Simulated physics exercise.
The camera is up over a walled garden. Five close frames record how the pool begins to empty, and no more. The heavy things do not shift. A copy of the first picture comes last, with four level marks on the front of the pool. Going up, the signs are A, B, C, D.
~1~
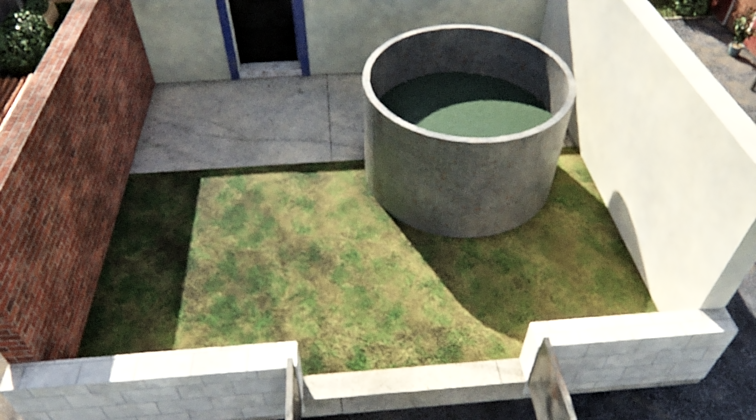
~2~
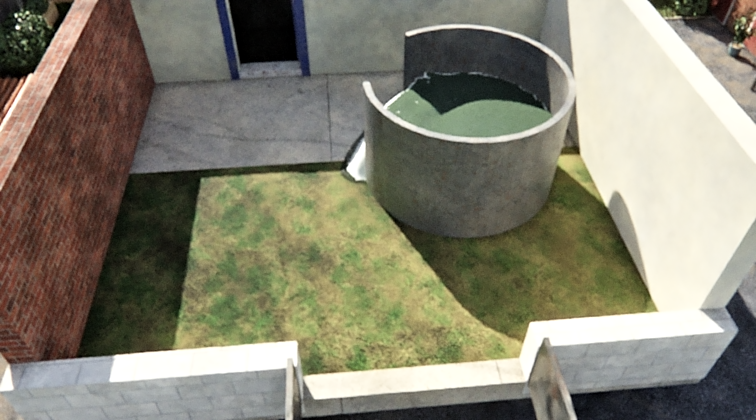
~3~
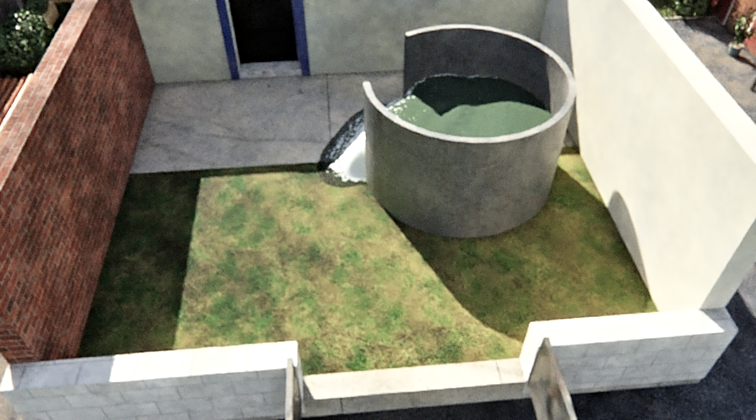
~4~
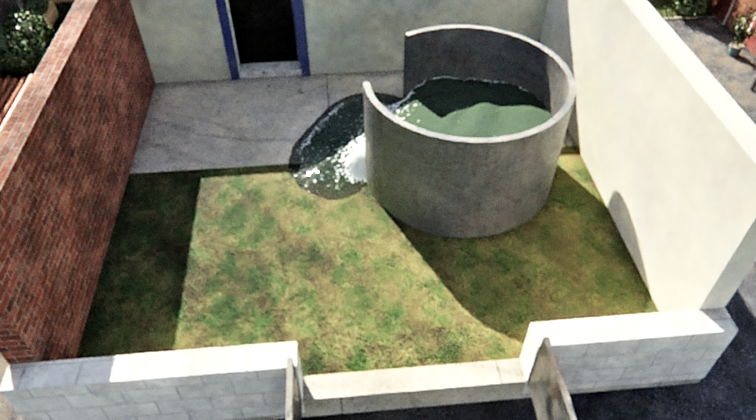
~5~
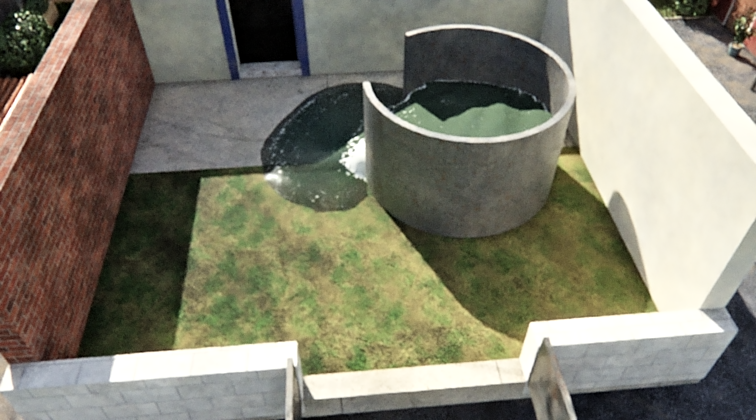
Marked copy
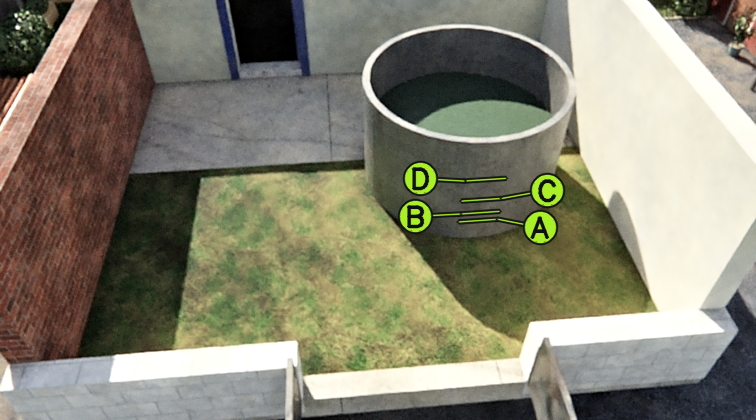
In this clip, seen from above a walled garden, a section on the left side of a round grey pool's wall disappears, and green water pours through the gap, spreading leftward across the paving and the edge of the grass.
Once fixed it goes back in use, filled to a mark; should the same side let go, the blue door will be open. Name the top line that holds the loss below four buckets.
The answer is level B.
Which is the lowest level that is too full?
C it is.
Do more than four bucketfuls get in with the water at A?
No, not at all.
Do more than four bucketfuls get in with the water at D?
Yes, it does.
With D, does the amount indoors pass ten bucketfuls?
Yes, it does.
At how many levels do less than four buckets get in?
Two.
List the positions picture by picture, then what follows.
Water in the pool at rest, its middle at (463, 122); foot of the blue doorway at (271, 77); open gate at (415, 329).
Water covers 2 % of the ground and shows as far out as (362, 161).
Water covers 4 % of the ground and shows as far out as (328, 176).
Water covers 8 % of the ground and shows as far out as (308, 184).
Water covers 13 % of the ground and shows as far out as (332, 89).
On the marked copy, A at (478, 220); B at (479, 212); C at (481, 199); D at (485, 179); from the bottom up A, B, C, D.
With A, nothing gets over.
With B, a bucket or two gets in.
With C, about 8 bucketfuls get in.
With D, dozens of bucketfuls pour in.
